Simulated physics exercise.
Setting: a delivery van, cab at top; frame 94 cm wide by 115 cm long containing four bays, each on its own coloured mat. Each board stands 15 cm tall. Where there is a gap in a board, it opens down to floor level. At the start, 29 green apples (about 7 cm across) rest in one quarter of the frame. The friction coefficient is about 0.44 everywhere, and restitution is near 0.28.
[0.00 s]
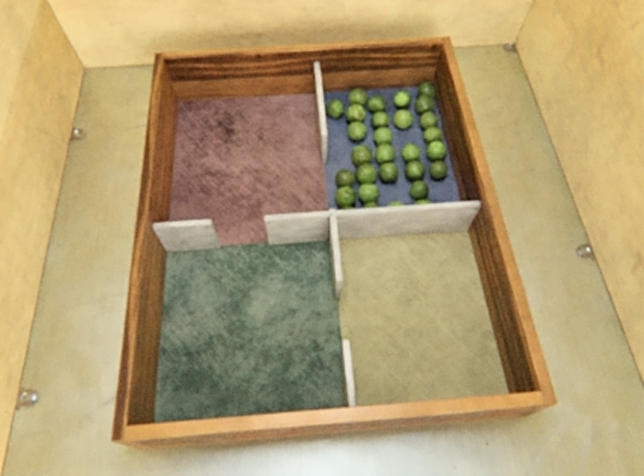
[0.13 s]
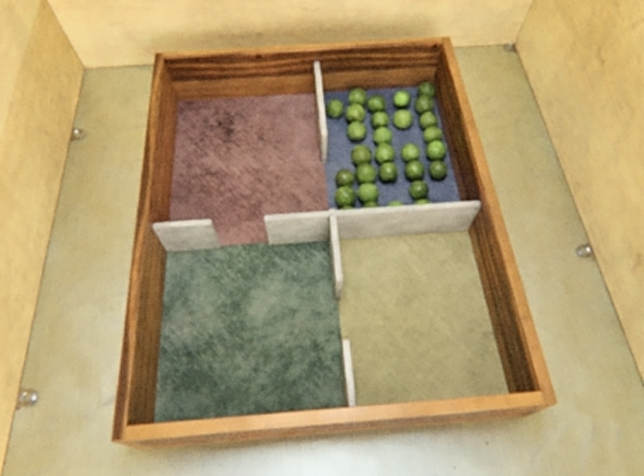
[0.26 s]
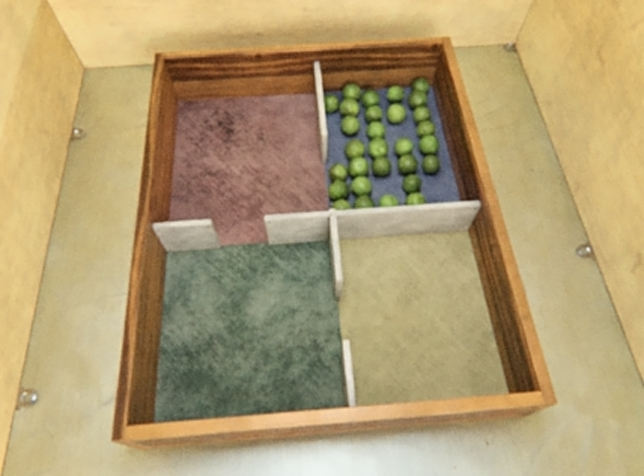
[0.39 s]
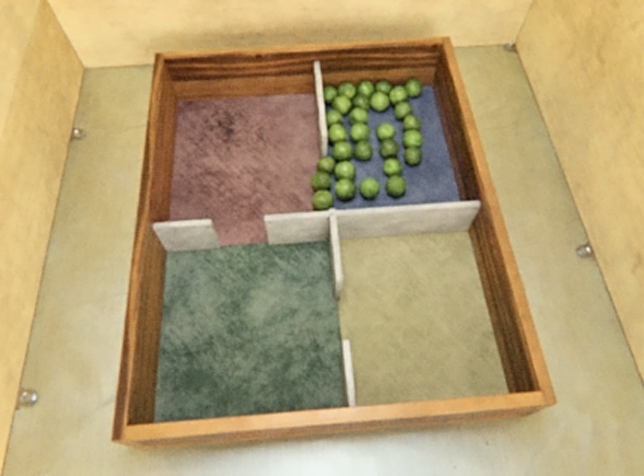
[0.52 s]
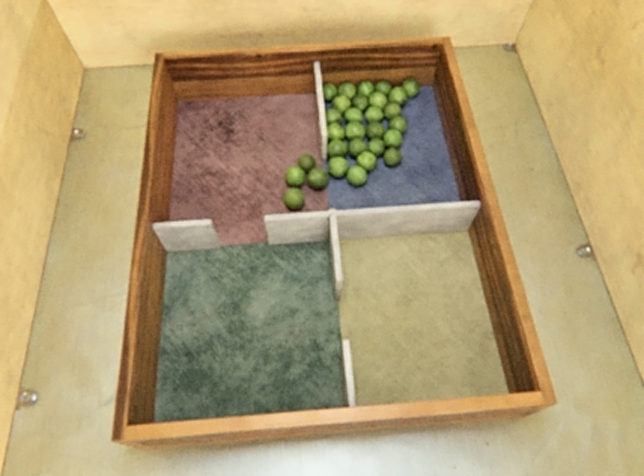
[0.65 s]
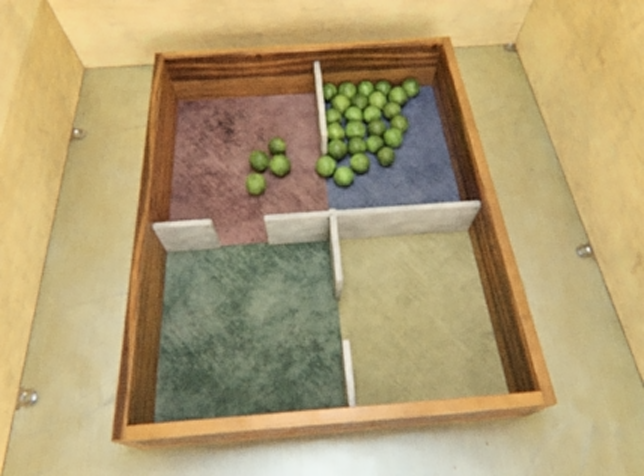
Small round green fruits sit clustered on the blue mat at the back right of a shallow wooden box, seen from above at an angle by a still camera. Pale boards with gaps divide it from red, green and yellow mats, all empty at first. The fruits shift left and bunch against the divider, four pass through its gap onto red, and those four then move toward the back.
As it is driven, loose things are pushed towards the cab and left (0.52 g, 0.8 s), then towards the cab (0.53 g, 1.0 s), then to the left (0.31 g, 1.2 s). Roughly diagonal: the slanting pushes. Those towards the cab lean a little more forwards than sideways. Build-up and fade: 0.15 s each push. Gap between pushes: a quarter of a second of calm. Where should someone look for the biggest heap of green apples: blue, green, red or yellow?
Go to the blue bay and look there.
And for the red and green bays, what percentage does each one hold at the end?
Red 30, green 0 per cent.
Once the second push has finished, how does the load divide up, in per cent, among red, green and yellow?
Per cent by then - red: 20, green: 0, yellow: 0.
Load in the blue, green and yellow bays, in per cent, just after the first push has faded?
Blue 80, green 0, yellow 0 per cent.
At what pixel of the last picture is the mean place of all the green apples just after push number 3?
Roughly (320, 118).
After push 1 (1.04 s), 6 in the red bay and 23 in the blue bay.
After push 2 (2.29 s), 6 in the red bay and 23 in the blue bay.
After push 3 (3.74 s), 8 in the red bay and 21 in the blue bay.
Final count (at 4.00 s), 8 in the red bay and 21 in the blue bay.
